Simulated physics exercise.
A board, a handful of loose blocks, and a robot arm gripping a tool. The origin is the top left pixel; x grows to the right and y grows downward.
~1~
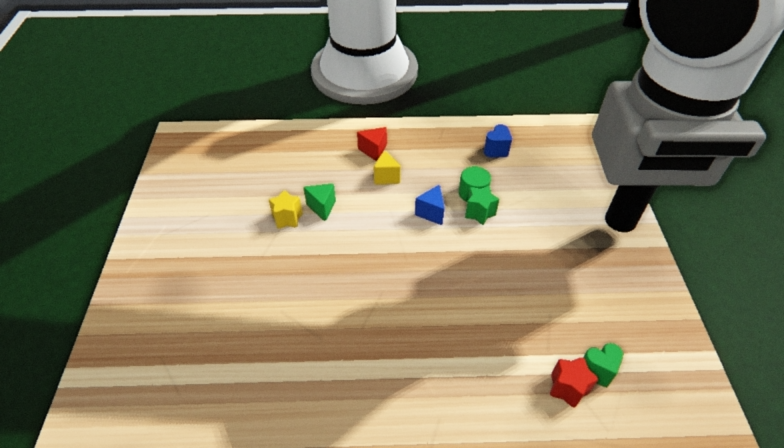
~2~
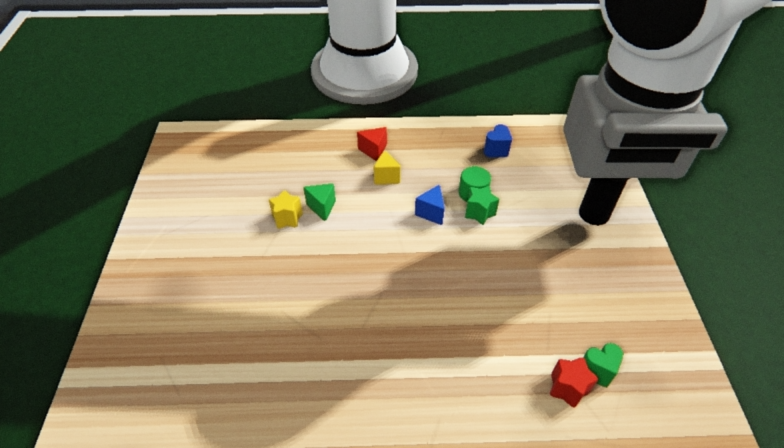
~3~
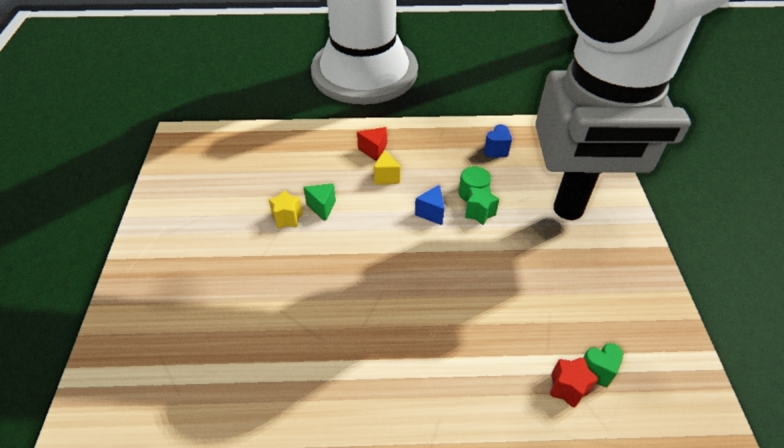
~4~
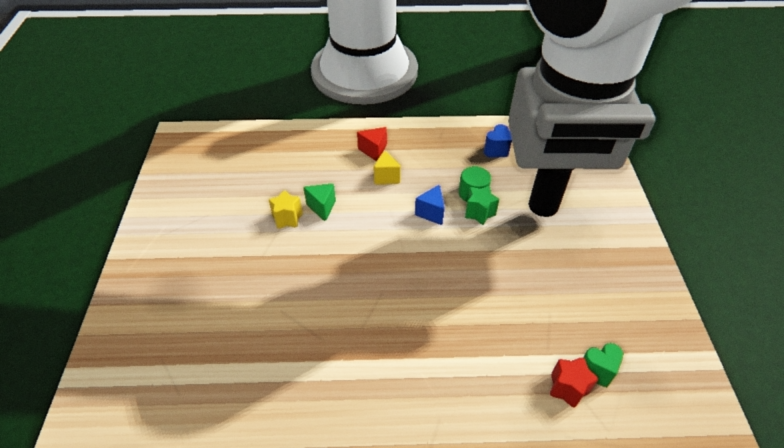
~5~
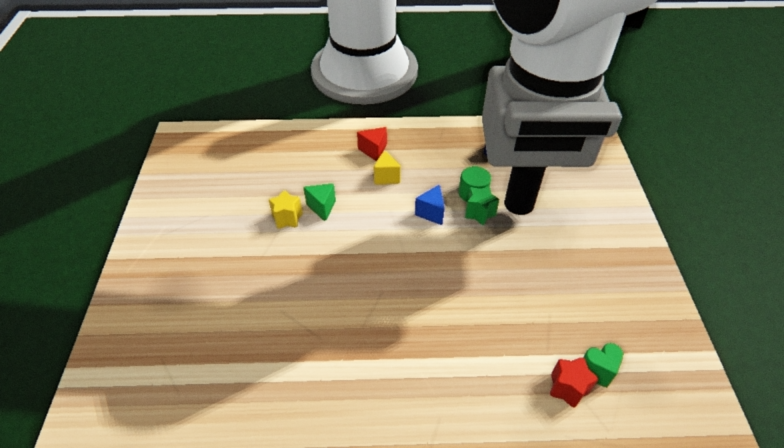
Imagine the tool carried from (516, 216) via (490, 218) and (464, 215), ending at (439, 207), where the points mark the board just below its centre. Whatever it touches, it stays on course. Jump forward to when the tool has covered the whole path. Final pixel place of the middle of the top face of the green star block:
So, by the moment the path ends, you'll find the top centre of the green star block at (415, 185).
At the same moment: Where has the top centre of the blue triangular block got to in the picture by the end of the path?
Answer: (394, 193).
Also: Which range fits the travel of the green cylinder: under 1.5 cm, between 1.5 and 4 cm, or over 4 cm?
Its final spot will lie within 1.5 cm of the current one.
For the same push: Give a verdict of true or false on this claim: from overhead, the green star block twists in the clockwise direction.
The statement is correct.
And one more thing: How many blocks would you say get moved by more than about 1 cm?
Two blocks move.
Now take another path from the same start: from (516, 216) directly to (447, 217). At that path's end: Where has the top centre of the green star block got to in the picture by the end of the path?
The point I'd pick in the picture is (422, 195).
On the path given first. Halfway along, tool (478, 206); blue triangular block (427, 195), turned 15° anticlockwise; green star block (453, 195), turned 40° clockwise.
At the end, tool (440, 196); blue triangular block (394, 193), turned 15° anticlockwise; green cylinder still; green star block (415, 185), turned 40° clockwise.
